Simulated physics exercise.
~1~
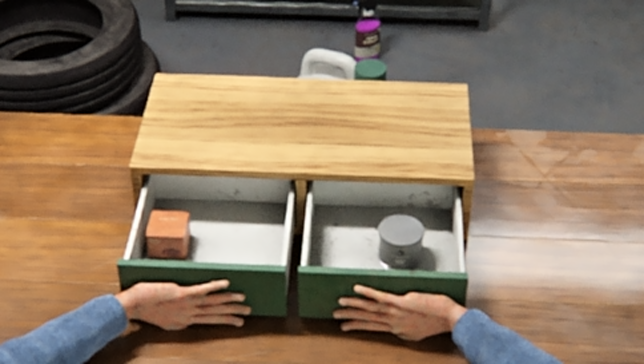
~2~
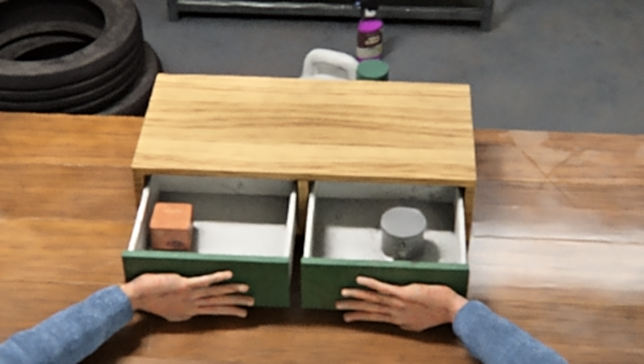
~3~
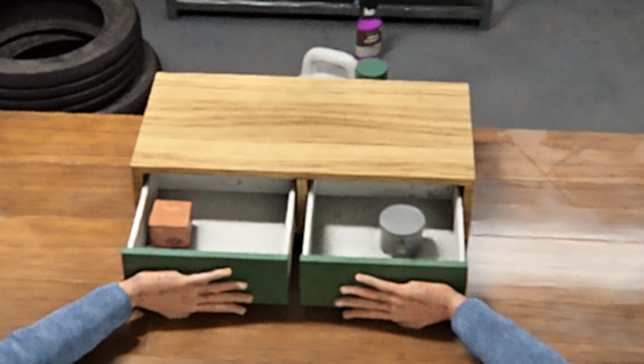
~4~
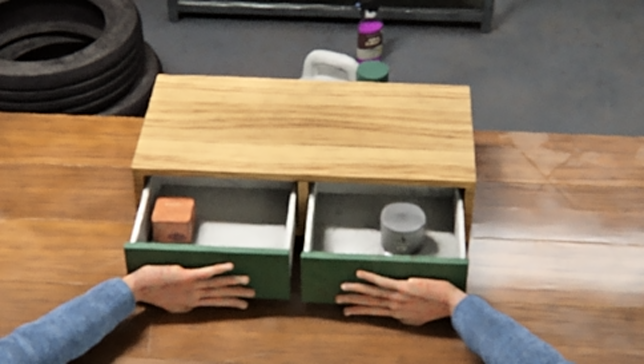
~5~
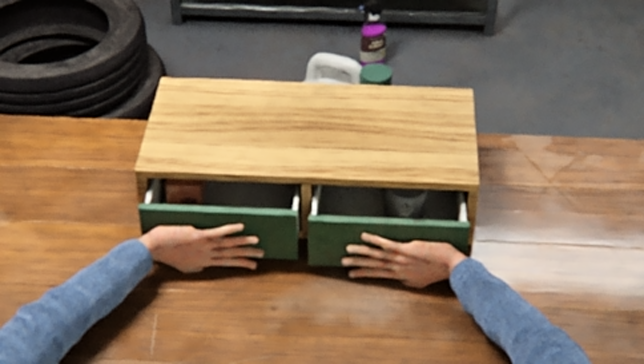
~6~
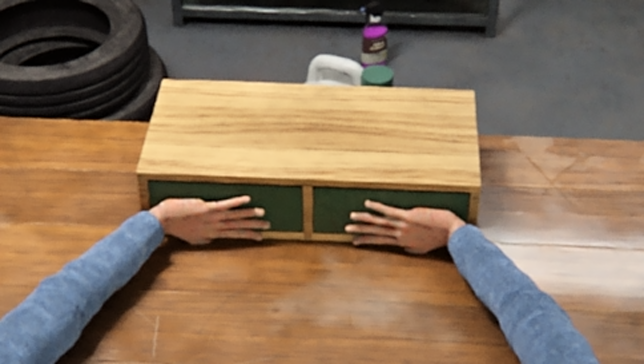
On a worn wooden workbench in a garage-like room, seen from above and in front by a slightly swaying camera, sits a low chest with a pale wood top and two open green-fronted drawers. The left drawer holds an orange carton and the right one a grey tin, while tyres, a white jug and a purple bottle stand behind. Two hands in blue sleeves rest against the drawer fronts. At first the drawers barely shift, then the hands push both inwards together, carrying the carton and tin under the top. Both drawers end closed, the hands still on their fronts.
